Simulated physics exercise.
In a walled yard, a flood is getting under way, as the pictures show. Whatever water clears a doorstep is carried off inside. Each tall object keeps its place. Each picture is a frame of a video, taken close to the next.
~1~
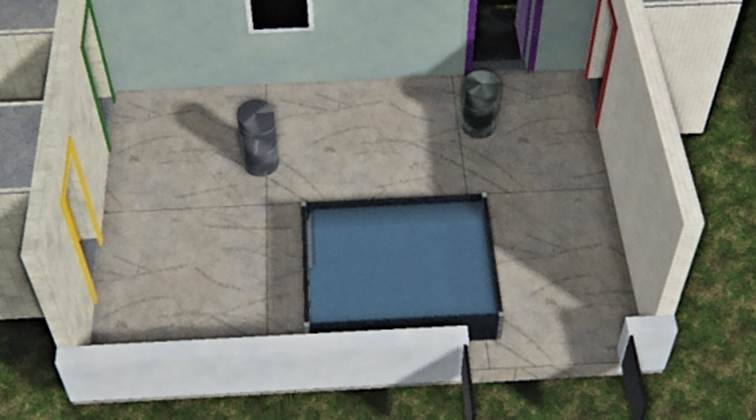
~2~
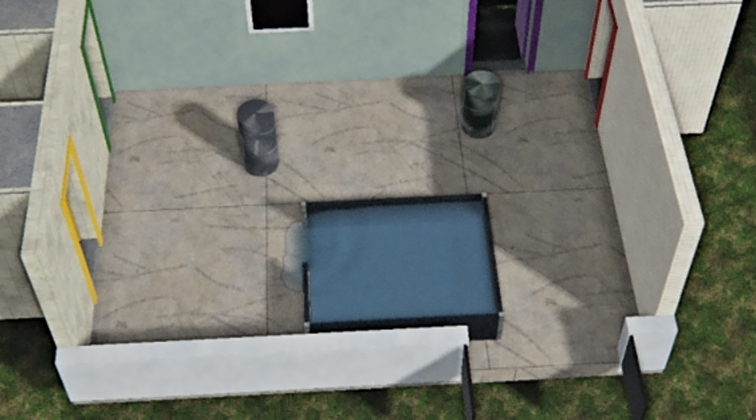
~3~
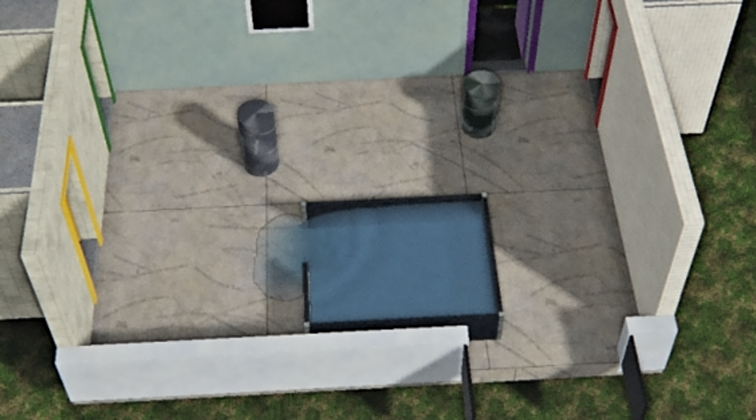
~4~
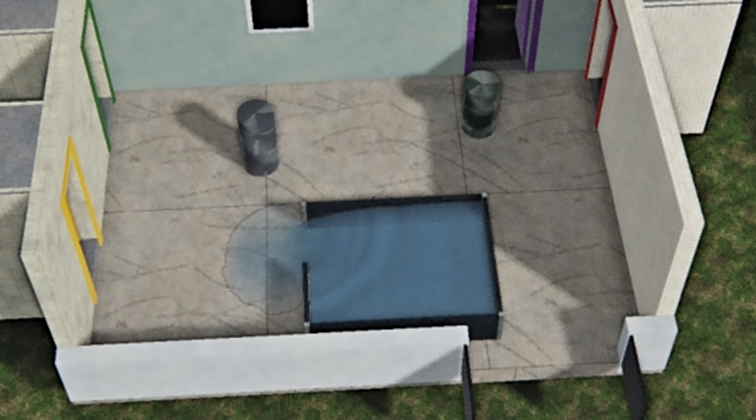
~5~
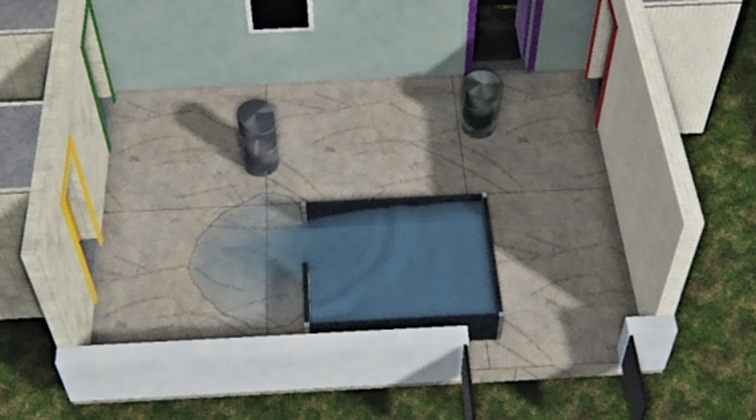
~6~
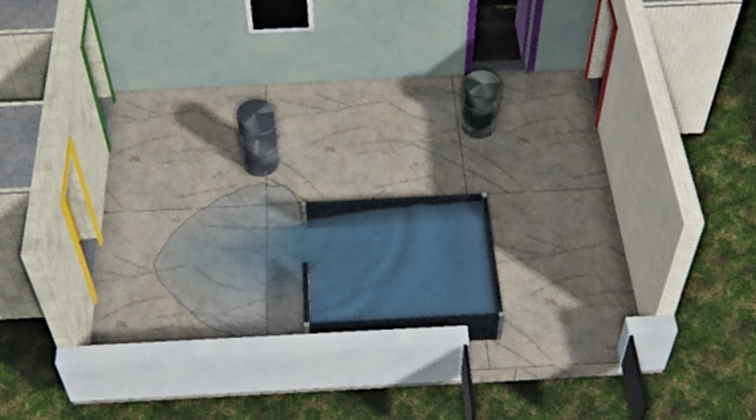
At first, a dark-sided tank of blue water sits still in a walled yard with two barrels standing behind it. Water then pours out through a gap in the tank's left side and spreads leftward across the paving in a widening, rounded pool, while faint ripples cross the tank's surface.
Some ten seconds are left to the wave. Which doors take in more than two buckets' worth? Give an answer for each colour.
The purple door does not; the red door does not; the green door does not; the yellow door does not.
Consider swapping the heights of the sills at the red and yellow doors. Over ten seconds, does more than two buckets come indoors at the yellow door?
Put simply, yellow door will surpass it then.
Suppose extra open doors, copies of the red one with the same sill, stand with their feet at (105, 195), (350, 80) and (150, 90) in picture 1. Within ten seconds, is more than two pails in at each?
Exceeds the limit; falls short; exceeds the limit.
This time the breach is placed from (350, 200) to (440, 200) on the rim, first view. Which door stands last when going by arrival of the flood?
It's the yellow one that comes last.
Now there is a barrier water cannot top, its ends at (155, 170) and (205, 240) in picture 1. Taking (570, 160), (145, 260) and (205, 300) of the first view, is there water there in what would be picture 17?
Results in sequence: Bone-dry / swamped / swamped.
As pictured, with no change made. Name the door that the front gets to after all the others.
Answer - the red door.
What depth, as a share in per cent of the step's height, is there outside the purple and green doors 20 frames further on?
I'd put it at close to 0 and 80 per cent.
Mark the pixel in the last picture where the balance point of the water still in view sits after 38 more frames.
Close to (274, 246).
A moment on, water covers 25 % of the floor; the purple door not reached, the red door not reached, the green door not reached, the yellow door wet at the sill, nothing in.
Next, water covers 30 % of the floor; the purple door not reached, the red door not reached, the green door wet at the sill, nothing in, the yellow door wet at the sill, nothing in.
Then, water covers 35 % of the floor; the purple door not reached, the red door not reached, the green door wet at the sill, nothing in, the yellow door under two buckets in.
Later, water covers 60 % of the floor; the purple door not reached, the red door not reached, the green door under two buckets in, the yellow door under two buckets in.
In the end, water covers 90 % of the floor; the purple door wet at the sill, nothing in, the red door wet at the sill, nothing in, the green door under two buckets in, the yellow door under two buckets in.
